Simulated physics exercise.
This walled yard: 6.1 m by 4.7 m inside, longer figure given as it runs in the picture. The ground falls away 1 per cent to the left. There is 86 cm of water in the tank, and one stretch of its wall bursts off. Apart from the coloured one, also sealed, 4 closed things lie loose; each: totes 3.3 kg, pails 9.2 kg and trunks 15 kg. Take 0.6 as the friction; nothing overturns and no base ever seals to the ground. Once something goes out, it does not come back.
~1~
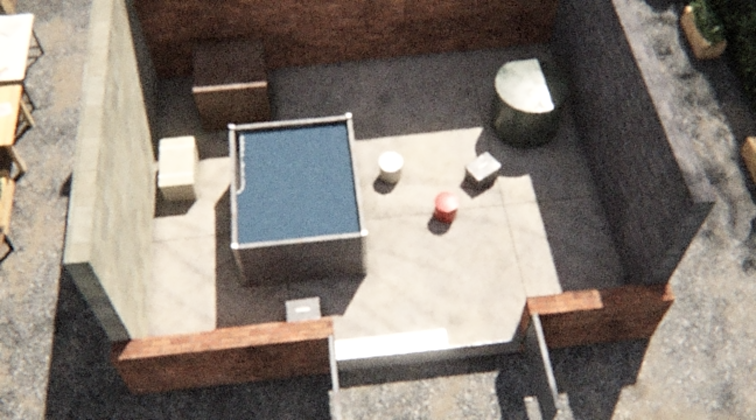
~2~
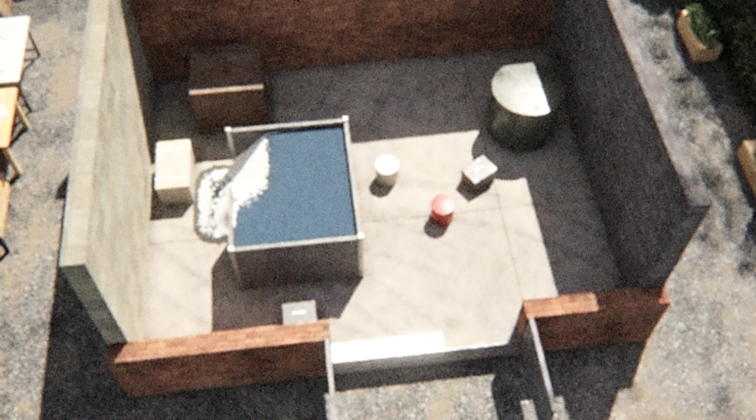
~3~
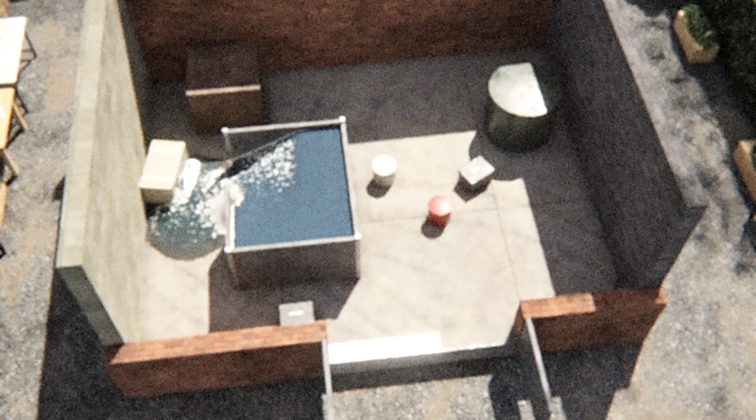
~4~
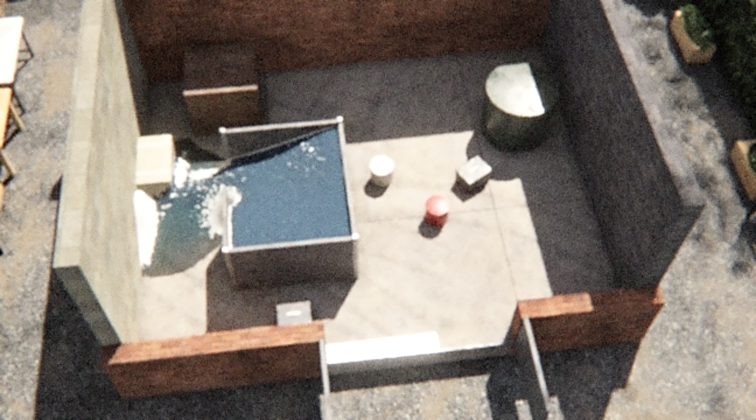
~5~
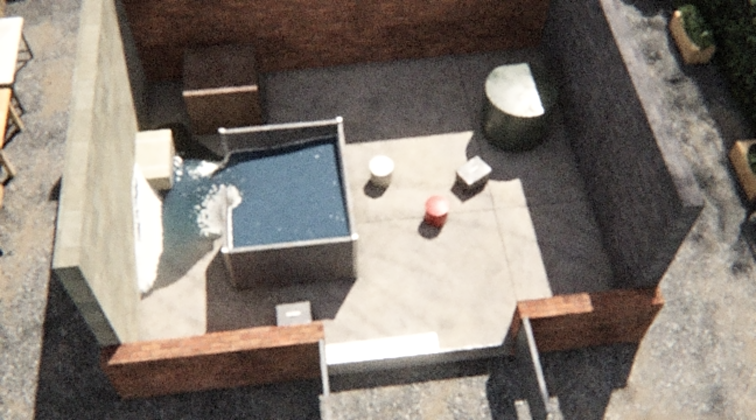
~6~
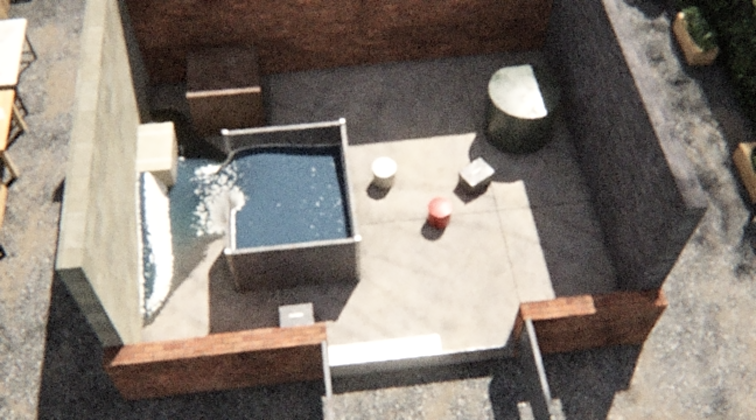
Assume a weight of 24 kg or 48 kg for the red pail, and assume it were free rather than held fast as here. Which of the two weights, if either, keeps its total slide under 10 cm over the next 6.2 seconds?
Keeping it put takes just the lighter mass.
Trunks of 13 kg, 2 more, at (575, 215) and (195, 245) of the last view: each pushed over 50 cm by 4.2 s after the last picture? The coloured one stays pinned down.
Results, in sequence: Not exceeded / exceeded.
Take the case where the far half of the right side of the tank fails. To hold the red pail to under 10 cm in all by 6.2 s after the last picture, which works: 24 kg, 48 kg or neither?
Then, in short, the larger is needed.
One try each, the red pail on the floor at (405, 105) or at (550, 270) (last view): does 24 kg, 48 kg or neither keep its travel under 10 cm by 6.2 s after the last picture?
At the first place the small mass does it, and at the second the small mass does it.
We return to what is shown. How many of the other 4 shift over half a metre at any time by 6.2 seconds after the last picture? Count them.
Count: 3.
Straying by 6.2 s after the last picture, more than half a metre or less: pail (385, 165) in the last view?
Result: Below threshold.
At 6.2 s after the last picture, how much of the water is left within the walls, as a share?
92 % or so.
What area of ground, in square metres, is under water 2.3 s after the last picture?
Near 20 m2 in all.
Then, 0.6 s after the last picture the red pail would be 0 cm from its start with 24 kg and 0 cm from its start with 48 kg; 0 cm of water round it then.
Then, 2.3 s after the last picture the red pail would be 0 cm from its start with 24 kg and 0 cm from its start with 48 kg; 0 cm of water round it then.
Then, 4.2 s after the last picture the red pail would be 0 cm from its start with 24 kg and 0 cm from its start with 48 kg; 3 cm of water round it then.
Then, 6.2 s after the last picture the red pail would be 0 cm from its start with 24 kg and 0 cm from its start with 48 kg; 5 cm of water round it then.
